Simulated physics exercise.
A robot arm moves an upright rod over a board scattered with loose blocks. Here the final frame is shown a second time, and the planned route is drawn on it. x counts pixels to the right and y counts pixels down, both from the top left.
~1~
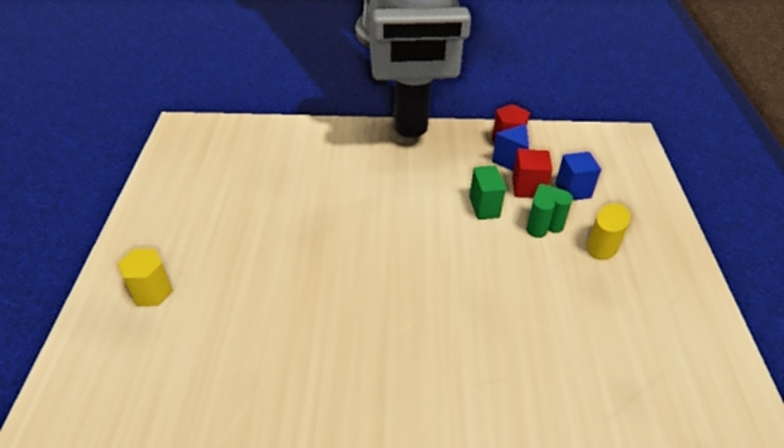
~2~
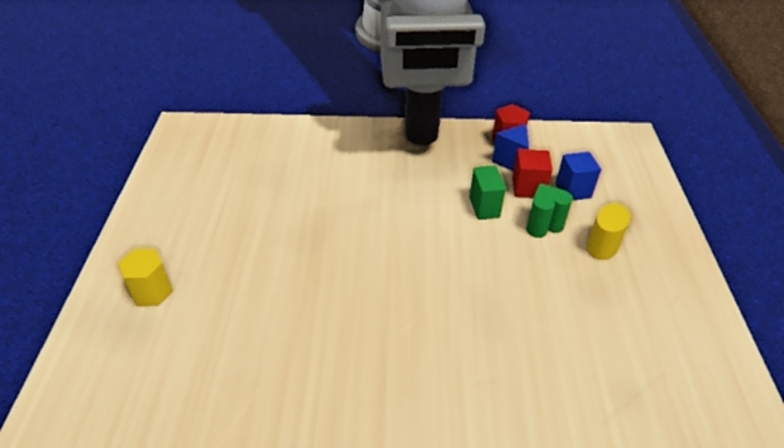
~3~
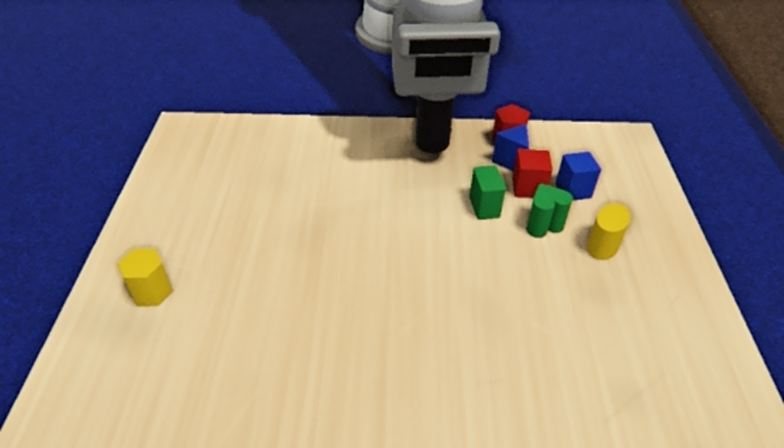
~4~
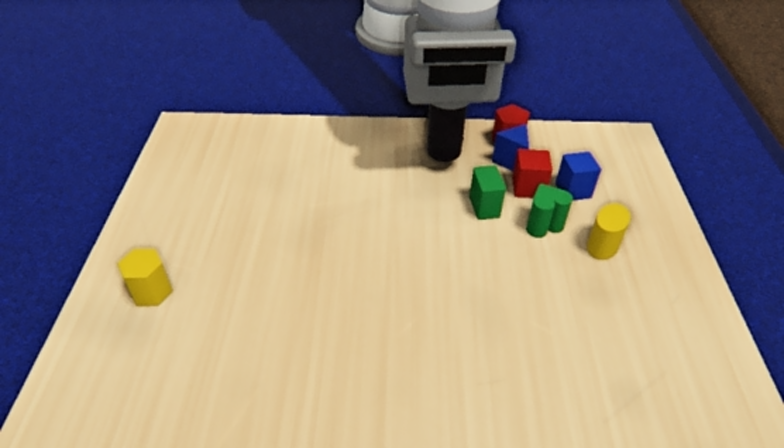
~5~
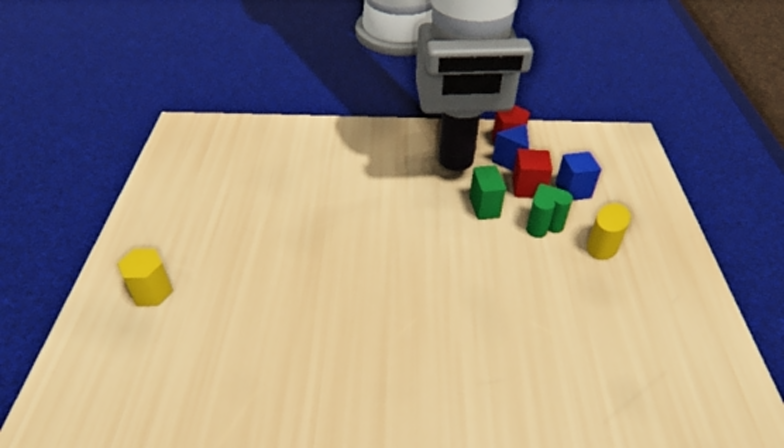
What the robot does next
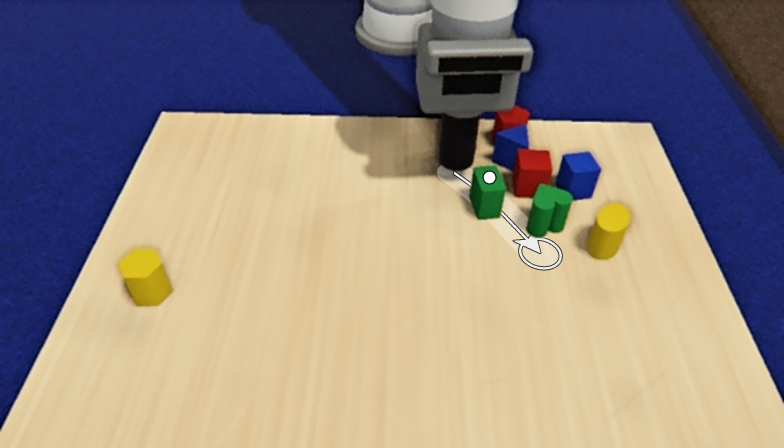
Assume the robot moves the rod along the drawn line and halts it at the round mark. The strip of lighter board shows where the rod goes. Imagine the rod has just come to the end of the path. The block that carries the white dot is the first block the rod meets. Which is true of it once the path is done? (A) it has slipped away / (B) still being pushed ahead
B: Still being pushed ahead.
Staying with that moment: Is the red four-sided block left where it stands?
Yes, that is how it ends up.
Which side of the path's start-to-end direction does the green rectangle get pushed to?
Its sideways move is to the right.
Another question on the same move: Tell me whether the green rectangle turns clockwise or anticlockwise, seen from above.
Viewed from overhead, the green rectangle winds up turned clockwise.
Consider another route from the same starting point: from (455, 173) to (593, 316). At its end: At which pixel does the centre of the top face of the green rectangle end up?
It ends at (643, 319).
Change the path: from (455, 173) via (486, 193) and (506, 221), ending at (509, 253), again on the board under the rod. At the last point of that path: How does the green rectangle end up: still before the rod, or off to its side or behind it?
Still leading.
The line goes from (455, 173) through (484, 196) and (511, 223) to (540, 253); the dot is on the green rectangle.
The first path, step by step. One third of the way, rod (487, 184); green rectangle (505, 192).
Two thirds of the way, rod (514, 211); green rectangle (531, 222); green heart (554, 198).
At the end, rod (544, 241); green rectangle (554, 256), turned 25° clockwise; red four-sided block unmoved; green heart (571, 206), turned 55° anticlockwise.
